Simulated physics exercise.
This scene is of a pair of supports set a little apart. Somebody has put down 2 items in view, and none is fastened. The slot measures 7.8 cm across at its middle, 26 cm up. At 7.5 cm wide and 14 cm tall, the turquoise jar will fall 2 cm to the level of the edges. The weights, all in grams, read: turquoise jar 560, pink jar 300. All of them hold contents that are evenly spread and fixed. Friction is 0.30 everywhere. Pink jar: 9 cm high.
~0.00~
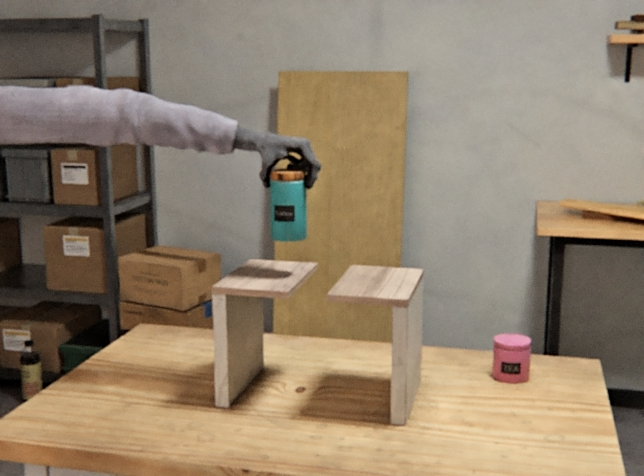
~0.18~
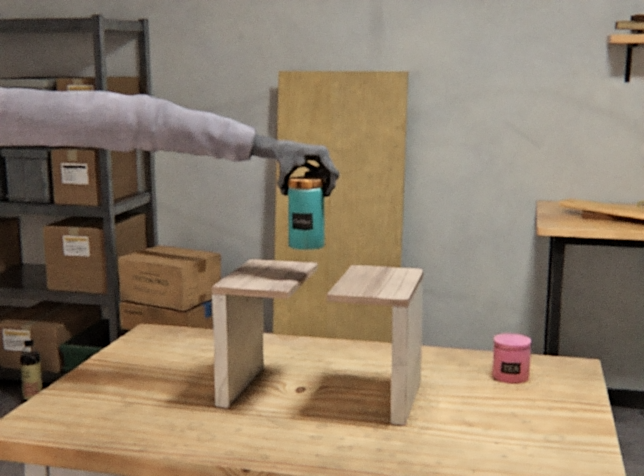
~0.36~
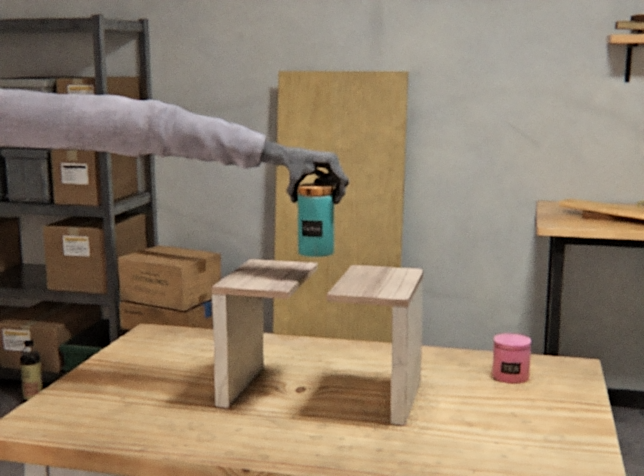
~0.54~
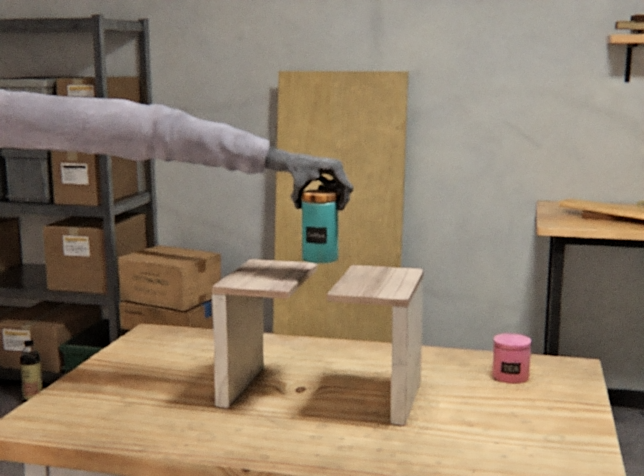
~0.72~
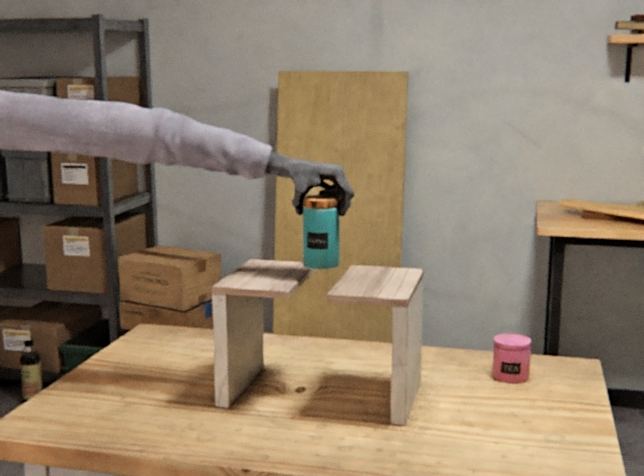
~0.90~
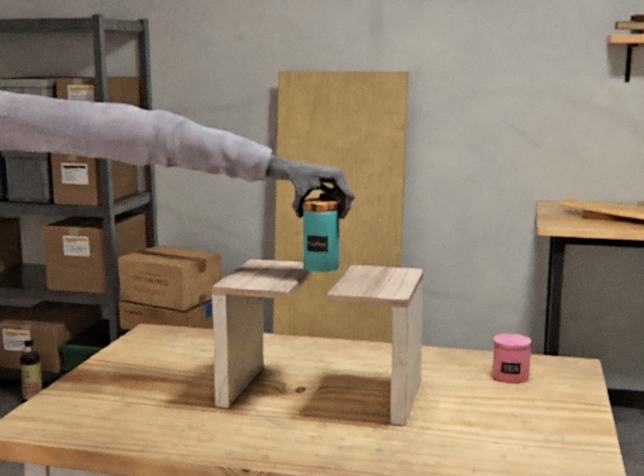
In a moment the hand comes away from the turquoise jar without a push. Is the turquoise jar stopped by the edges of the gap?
No, it drops right down.
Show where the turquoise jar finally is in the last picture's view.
It settles close to (321, 362).
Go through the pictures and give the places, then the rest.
In the first picture, 9 cm from its drop point; turquoise jar (289, 205); pink jar (512, 358).
In the second picture, 6 cm from its drop point; turquoise jar (306, 212); pink jar (512, 358).
In the third picture, 3 cm from its drop point; turquoise jar (316, 219); pink jar (512, 358).
In the fourth picture, 2 cm from its drop point; turquoise jar (320, 226); pink jar (512, 358).
In the fifth picture, 1 cm from its drop point; turquoise jar (321, 232); pink jar (512, 358).
The sixth picture shows held still over the gap; turquoise jar (321, 234); pink jar (512, 358).
After 1.22 s, turquoise jar slid 24 cm near (321, 344).
After 1.56 s, turquoise jar slid 28 cm near (321, 363).
At rest (1.9 s), not toppled but over 4 cm from the start, turquoise jar; pink jar in place, give or take 4 cm. Seen from the same camera at the end, turquoise jar near (321, 363). The jar goes down the gap.
